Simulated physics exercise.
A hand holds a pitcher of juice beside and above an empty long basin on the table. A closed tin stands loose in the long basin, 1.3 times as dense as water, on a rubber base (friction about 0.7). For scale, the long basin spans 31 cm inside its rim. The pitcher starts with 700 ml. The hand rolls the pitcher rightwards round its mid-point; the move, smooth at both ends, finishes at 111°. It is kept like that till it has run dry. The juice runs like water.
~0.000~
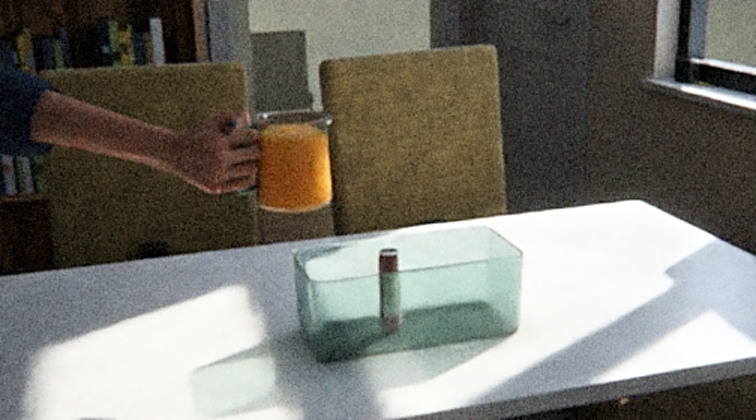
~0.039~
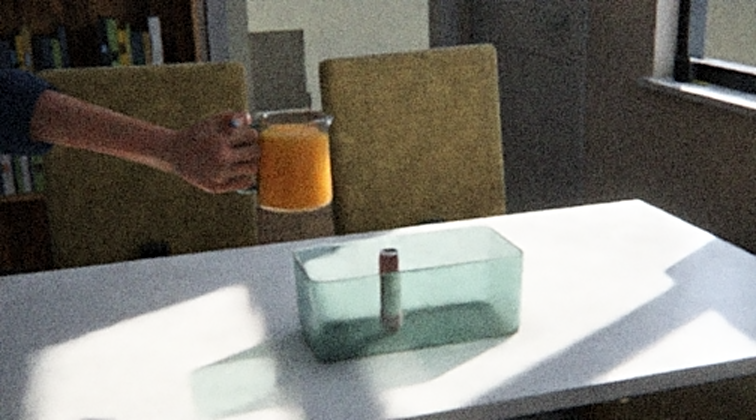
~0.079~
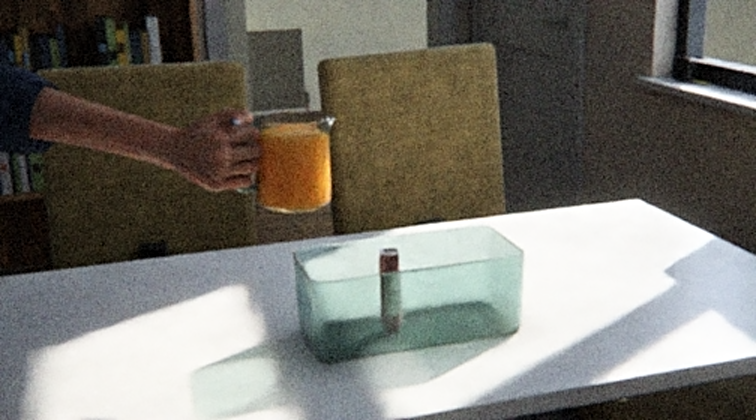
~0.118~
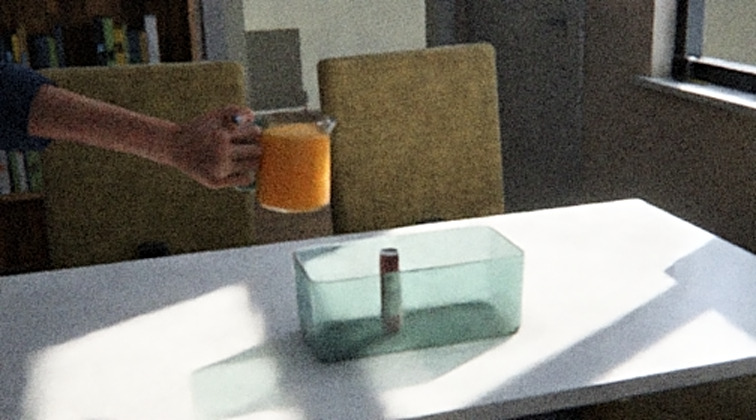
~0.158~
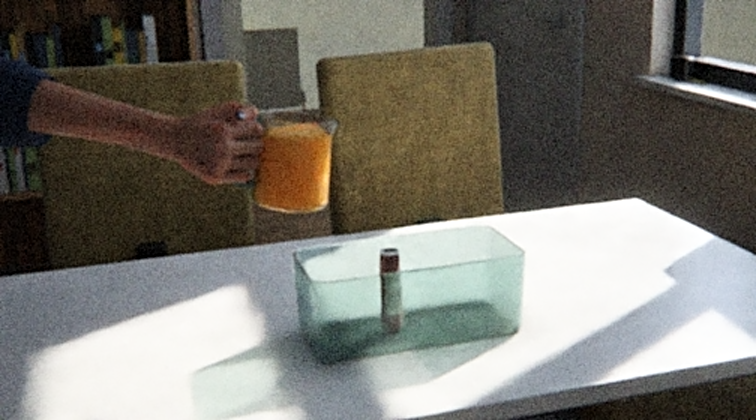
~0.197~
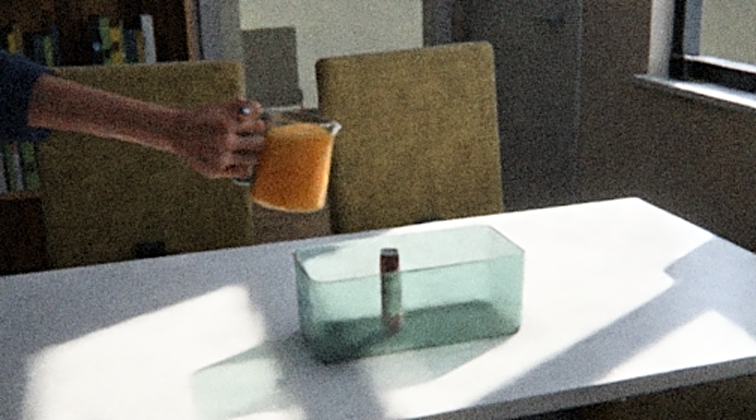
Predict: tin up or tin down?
It topples.
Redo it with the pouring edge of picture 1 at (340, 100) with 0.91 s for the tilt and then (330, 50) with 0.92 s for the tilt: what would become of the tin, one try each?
First it keeps standing; then it remains upright.
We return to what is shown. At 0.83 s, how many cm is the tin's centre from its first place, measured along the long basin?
About 0 cm.
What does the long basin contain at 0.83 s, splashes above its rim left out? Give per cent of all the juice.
Near 48 in a hundred.
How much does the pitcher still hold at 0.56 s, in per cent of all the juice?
Near 82 in a hundred.
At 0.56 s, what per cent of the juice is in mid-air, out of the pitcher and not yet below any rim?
Near 18 in a hundred.
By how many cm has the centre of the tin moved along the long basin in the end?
Some 8.5 cm.
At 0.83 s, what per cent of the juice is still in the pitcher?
Near 26 in a hundred.
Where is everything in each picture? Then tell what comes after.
In the first frame, it leans 0°; its right rim is at (333, 116); the juice meets the walls at (256, 135) and (322, 129); the long basin's rim runs from (301, 267) to (506, 241); the tin's top is at (388, 255).
In the second frame, it leans 0°; its right rim is at (333, 116); the juice meets the walls at (256, 135) and (323, 129).
In the third frame, it leans 2°; its right rim is at (335, 117); the juice meets the walls at (257, 134) and (324, 130).
In the fourth frame, it leans 4°; its right rim is at (337, 119); the juice meets the walls at (258, 134) and (326, 130).
In the fifth frame, it leans 8°; its right rim is at (339, 121); the juice meets the walls at (260, 135) and (327, 130).
In the sixth frame, it leans 12°; its right rim is at (342, 124); the juice meets the walls at (261, 136) and (331, 130).
After 0.56 s the tilt is 75° and 81 per cent is still to pour; the tin stands where it began.
After 0.83 s the tilt is 109° and 25 per cent is still to pour; the tin stands where it began.
After 1.11 s the tilt is 111° and 2 per cent is still to pour; the tin leans 25°.
After 1.42 s the tilt is 111° and 0 per cent is still to pour; the tin lies on its side.
In the end the tin lies on its side.
